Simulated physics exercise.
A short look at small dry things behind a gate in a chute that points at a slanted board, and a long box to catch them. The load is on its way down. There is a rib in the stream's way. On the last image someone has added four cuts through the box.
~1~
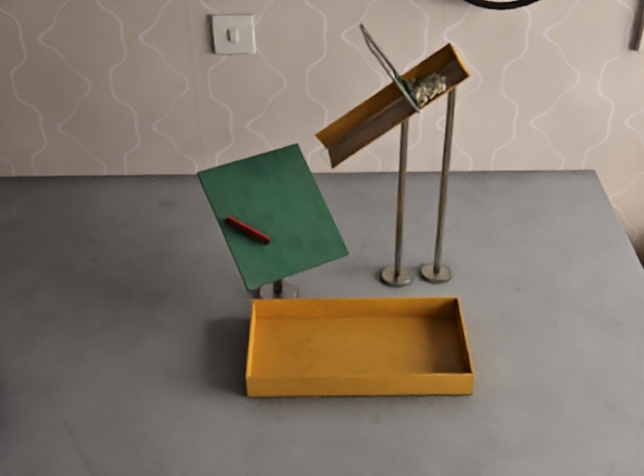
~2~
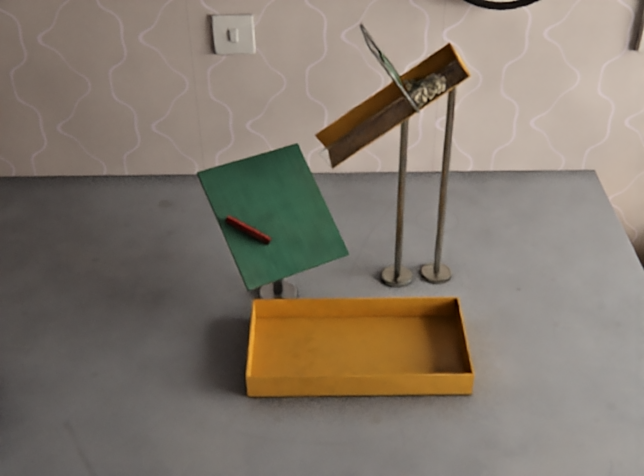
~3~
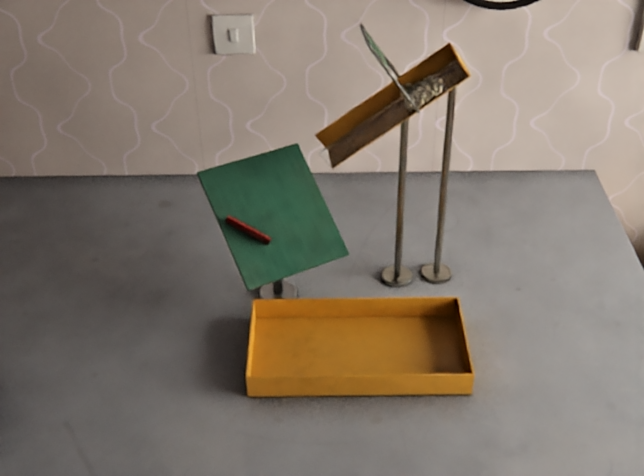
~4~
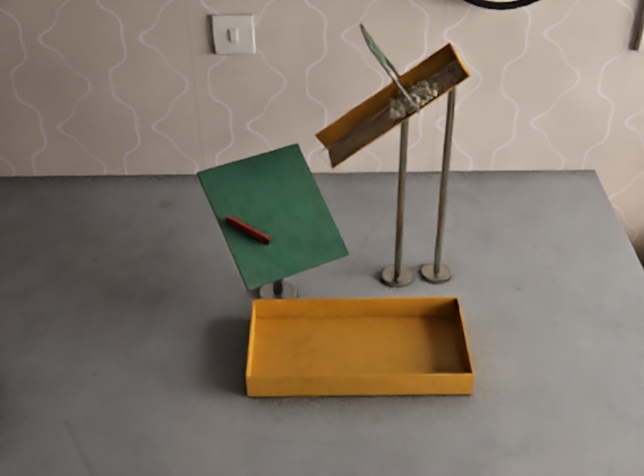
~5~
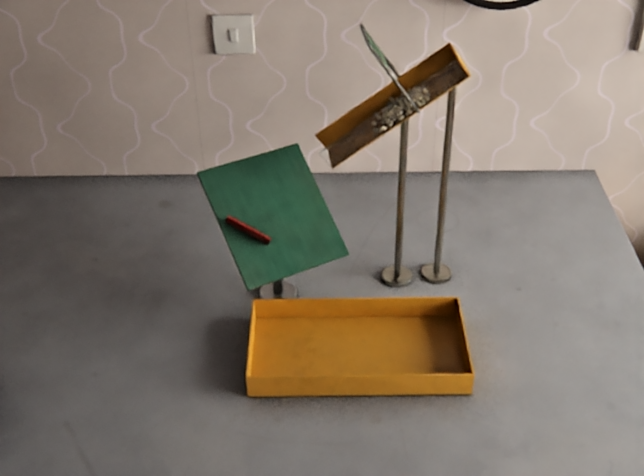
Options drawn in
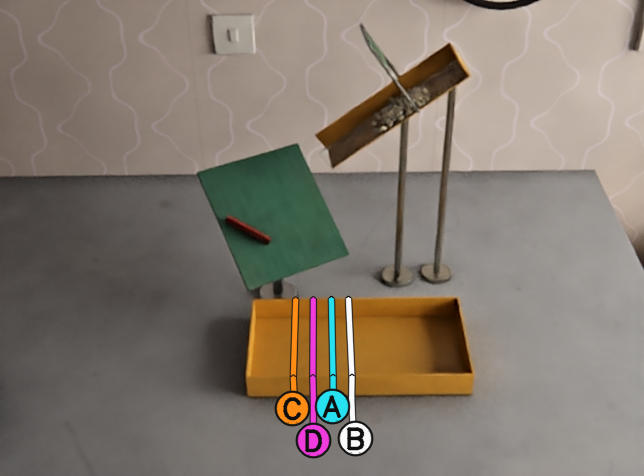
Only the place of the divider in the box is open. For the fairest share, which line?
D beats the others.
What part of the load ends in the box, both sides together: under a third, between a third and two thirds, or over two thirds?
It is over two thirds.
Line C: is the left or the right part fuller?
The right side.
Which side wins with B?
More lands on the left.
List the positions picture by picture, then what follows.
In the first picture, load behind the gate near (424, 86), white beans; lip of the chute near (330, 160), sloping gently.
In the second picture, middle of the board near (274, 213), tilted fairly steeply; middle of its low edge near (300, 272); of its high edge near (249, 157).
In the third picture, front corners of the box near (247, 377) and (474, 374), empty; front of the load near (406, 105).
In the fourth picture, middle of the load near (412, 96); its front near (394, 117), close to a quarter of the way to the lip; rib from (228, 216) to (271, 239).
In the fifth picture, middle of the load near (401, 105); its front near (376, 130), close to half of the way to the lip.
On the marked copy, line A crosses the front rim at (333, 376); line B crosses the front rim at (351, 376); line C crosses the front rim at (293, 376); line D crosses the front rim at (312, 376).
With A, of what is caught, the bulk on the left of the divider, a small share on the right.
With B, of what is caught, all but a few on the left of the divider, a small share on the right.
With C, of what is caught, a small share on the left of the divider, the bulk on the right.
With D, of what is caught, close to half on the left of the divider, close to half on the right.
